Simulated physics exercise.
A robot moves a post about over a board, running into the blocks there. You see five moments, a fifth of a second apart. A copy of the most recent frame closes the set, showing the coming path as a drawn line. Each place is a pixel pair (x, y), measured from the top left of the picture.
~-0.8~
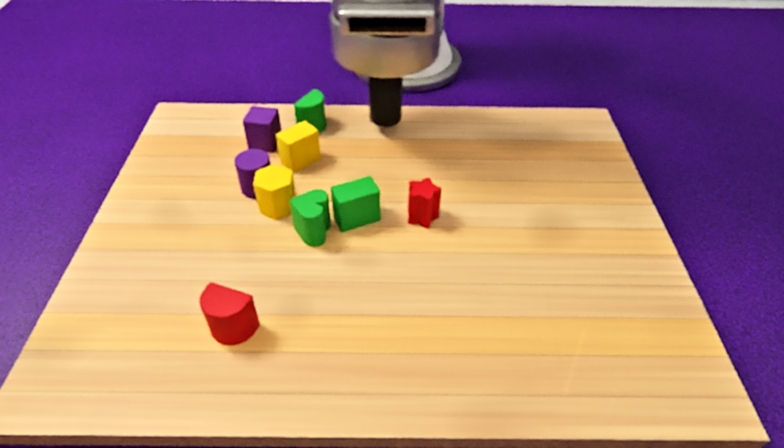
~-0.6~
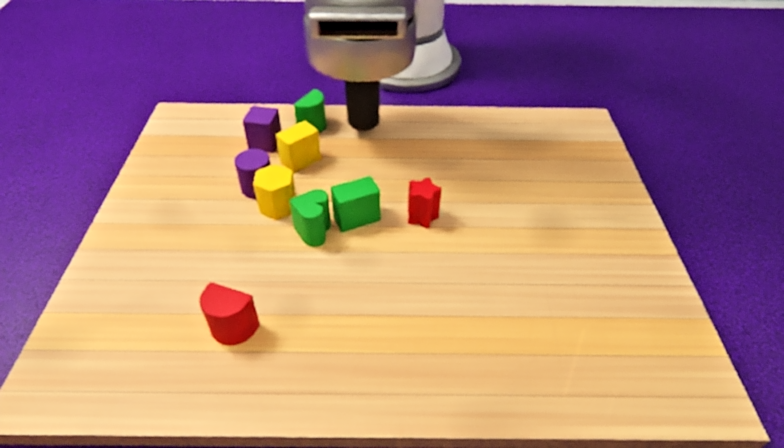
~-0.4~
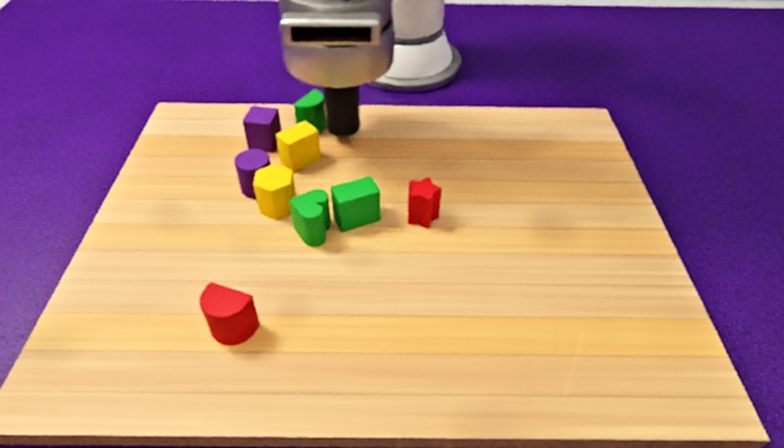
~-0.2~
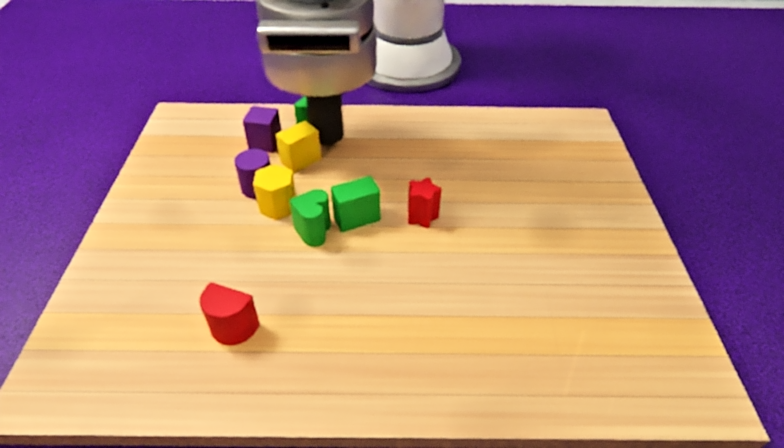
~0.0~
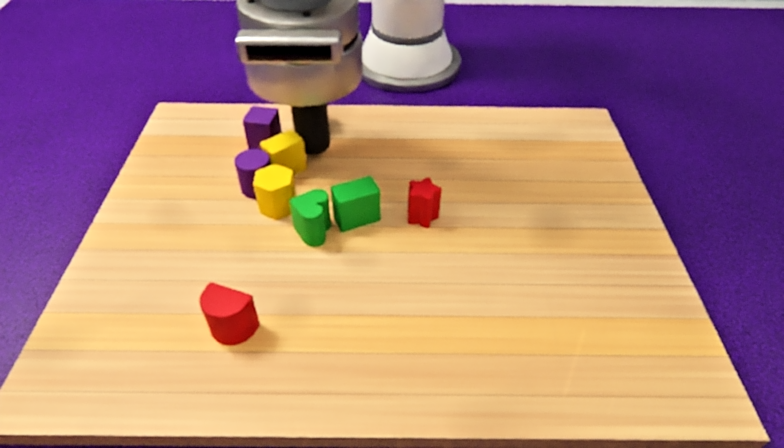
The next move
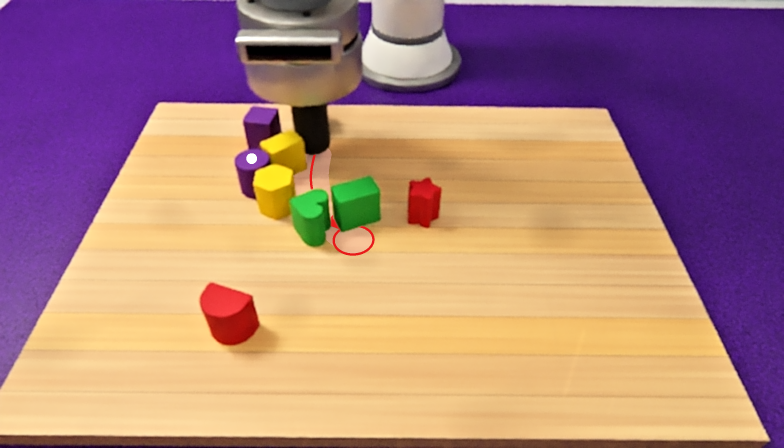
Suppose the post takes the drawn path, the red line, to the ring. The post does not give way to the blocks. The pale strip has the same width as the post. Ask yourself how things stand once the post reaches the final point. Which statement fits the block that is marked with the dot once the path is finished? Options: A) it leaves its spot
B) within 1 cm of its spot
It's A.
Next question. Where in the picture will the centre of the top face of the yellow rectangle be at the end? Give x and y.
Located at (269, 157).
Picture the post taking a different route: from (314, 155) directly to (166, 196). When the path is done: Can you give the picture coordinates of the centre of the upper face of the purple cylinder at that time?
(200, 206)
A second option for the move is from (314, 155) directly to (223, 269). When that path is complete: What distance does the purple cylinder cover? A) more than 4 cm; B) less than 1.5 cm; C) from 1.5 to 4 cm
It's A.
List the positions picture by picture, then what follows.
In the first frame, post tip at (385, 119); block tops, purple cylinder at (252, 159); yellow rectangle at (297, 132); green heart at (310, 202); green rectangle at (355, 188).
In the second frame, post at (363, 123); blocks unchanged.
In the third frame, post at (344, 128); blocks unchanged.
In the fourth frame, post at (327, 136); blocks unchanged.
In the fifth frame, post at (313, 146); purple cylinder at (252, 159); yellow rectangle at (282, 141); green heart at (310, 202); green rectangle at (355, 188).
Path on the board, from (314, 155) by way of (311, 183) and (324, 213) to (354, 240); the dot is on the purple cylinder.
The first path, step by step. One third of the way, post at (310, 174); purple cylinder at (232, 167); yellow rectangle at (269, 157), turned 25° clockwise.
Two thirds of the way, post at (323, 203); purple cylinder at (232, 167); yellow rectangle at (269, 157), turned 25° clockwise; green heart at (310, 210), turned 20° clockwise; green rectangle at (360, 191), turned 15° anticlockwise.
At the end, post at (353, 230); purple cylinder at (232, 167); yellow rectangle at (269, 157), turned 25° clockwise; green heart at (314, 222), turned 80° clockwise; green rectangle at (384, 200), turned 95° anticlockwise.
